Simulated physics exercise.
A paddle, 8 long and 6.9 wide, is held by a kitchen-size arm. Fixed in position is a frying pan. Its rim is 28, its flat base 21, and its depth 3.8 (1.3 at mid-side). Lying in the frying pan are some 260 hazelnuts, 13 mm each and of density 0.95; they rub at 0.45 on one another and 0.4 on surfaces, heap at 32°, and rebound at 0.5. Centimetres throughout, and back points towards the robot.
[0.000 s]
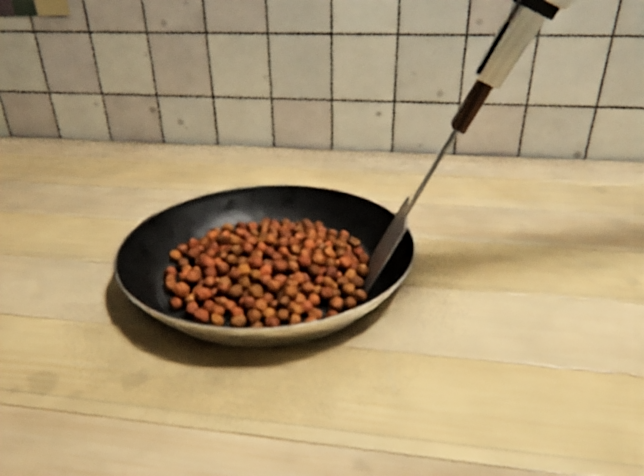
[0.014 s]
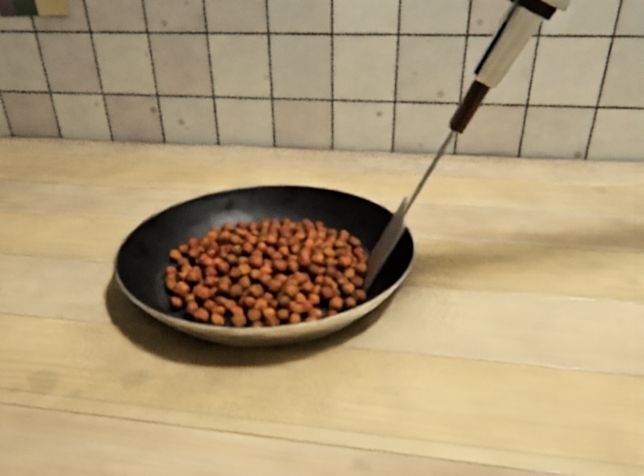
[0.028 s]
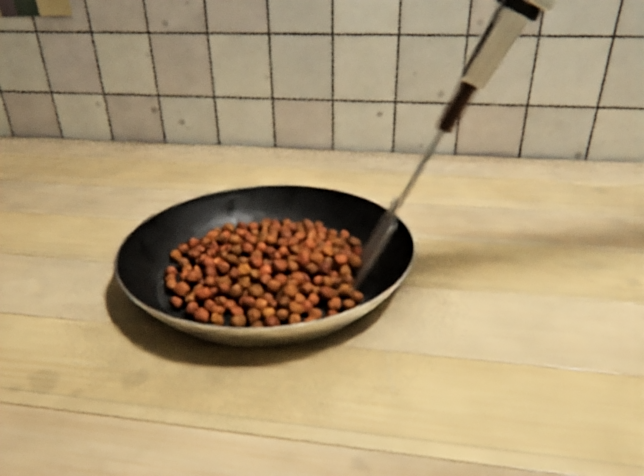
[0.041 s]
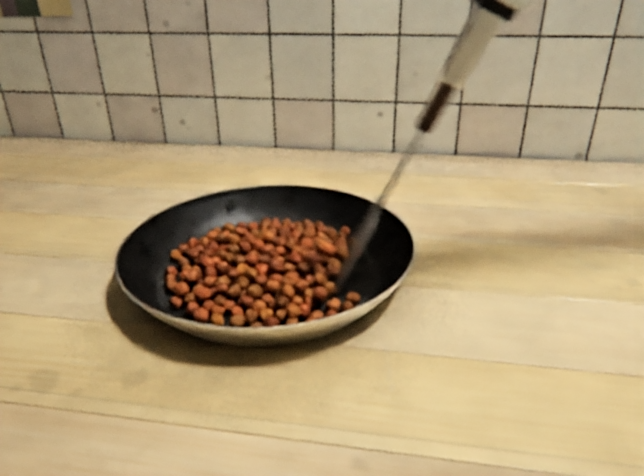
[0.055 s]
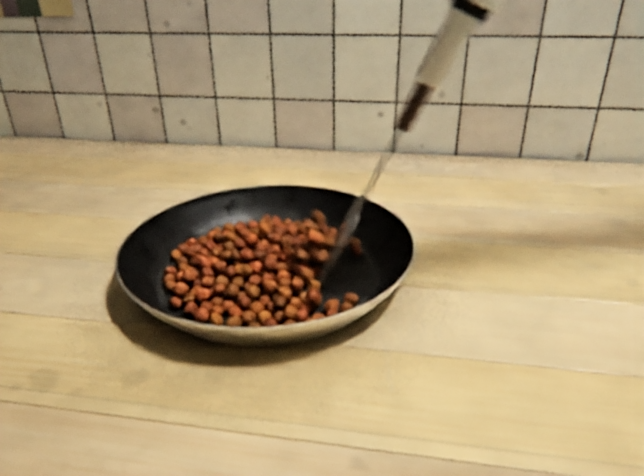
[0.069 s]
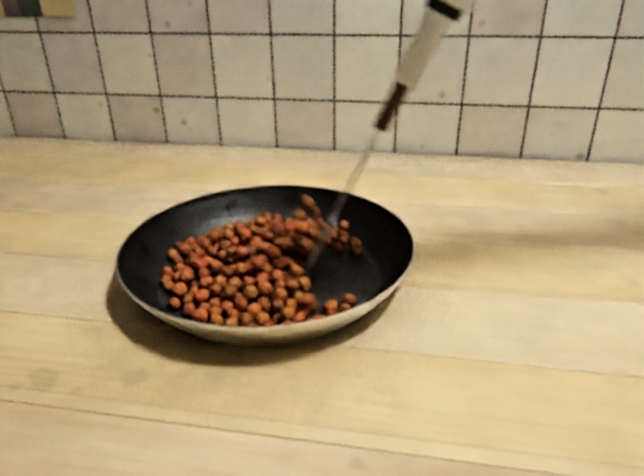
At the start, a spatula on a mechanical arm rests at the right side of a dark frying pan of hazelnuts on a wooden counter, barely moving. It then sweeps left through the nuts, pushing them into a raised heap and exposing the pan's dark surface on the right.
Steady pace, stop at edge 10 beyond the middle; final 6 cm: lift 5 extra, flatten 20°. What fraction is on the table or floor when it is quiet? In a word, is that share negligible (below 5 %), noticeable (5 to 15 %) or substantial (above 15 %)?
In a word, substantial.
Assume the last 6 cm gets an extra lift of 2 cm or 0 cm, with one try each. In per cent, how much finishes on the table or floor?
Close to 20 and 20 percent respectively.
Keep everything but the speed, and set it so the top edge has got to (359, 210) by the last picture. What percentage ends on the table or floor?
About 10 percent.
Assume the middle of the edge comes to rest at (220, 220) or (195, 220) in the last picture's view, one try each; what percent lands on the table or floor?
Estimates, in order: 10 % and 15 %.
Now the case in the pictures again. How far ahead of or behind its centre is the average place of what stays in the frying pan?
Offset forward: Around 4.0 cm.
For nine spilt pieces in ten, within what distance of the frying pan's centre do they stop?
It comes to about 110 cm.
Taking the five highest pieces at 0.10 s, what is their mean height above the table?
8 cm.
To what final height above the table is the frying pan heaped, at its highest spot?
It reaches roughly 3.5 cm.
After 0.10 s, sloping 65°, highest piece 8 above the table; 258 in the frying pan.
After 0.14 s, sloping 60°, highest piece 9 above the table; 254 in the frying pan, 4 on the blade or in flight.
After 0.35 s, sloping 45°, highest piece 8 above the table; 203 in the frying pan, 46 on the table or floor, 9 on the blade or in flight.
After 1.40 s, sloping 45°, highest piece 3 above the table; 203 in the frying pan, 55 on the table or floor.
In the end, 203 in the frying pan, 55 on the table or floor. That is 21 % on the table or floor.
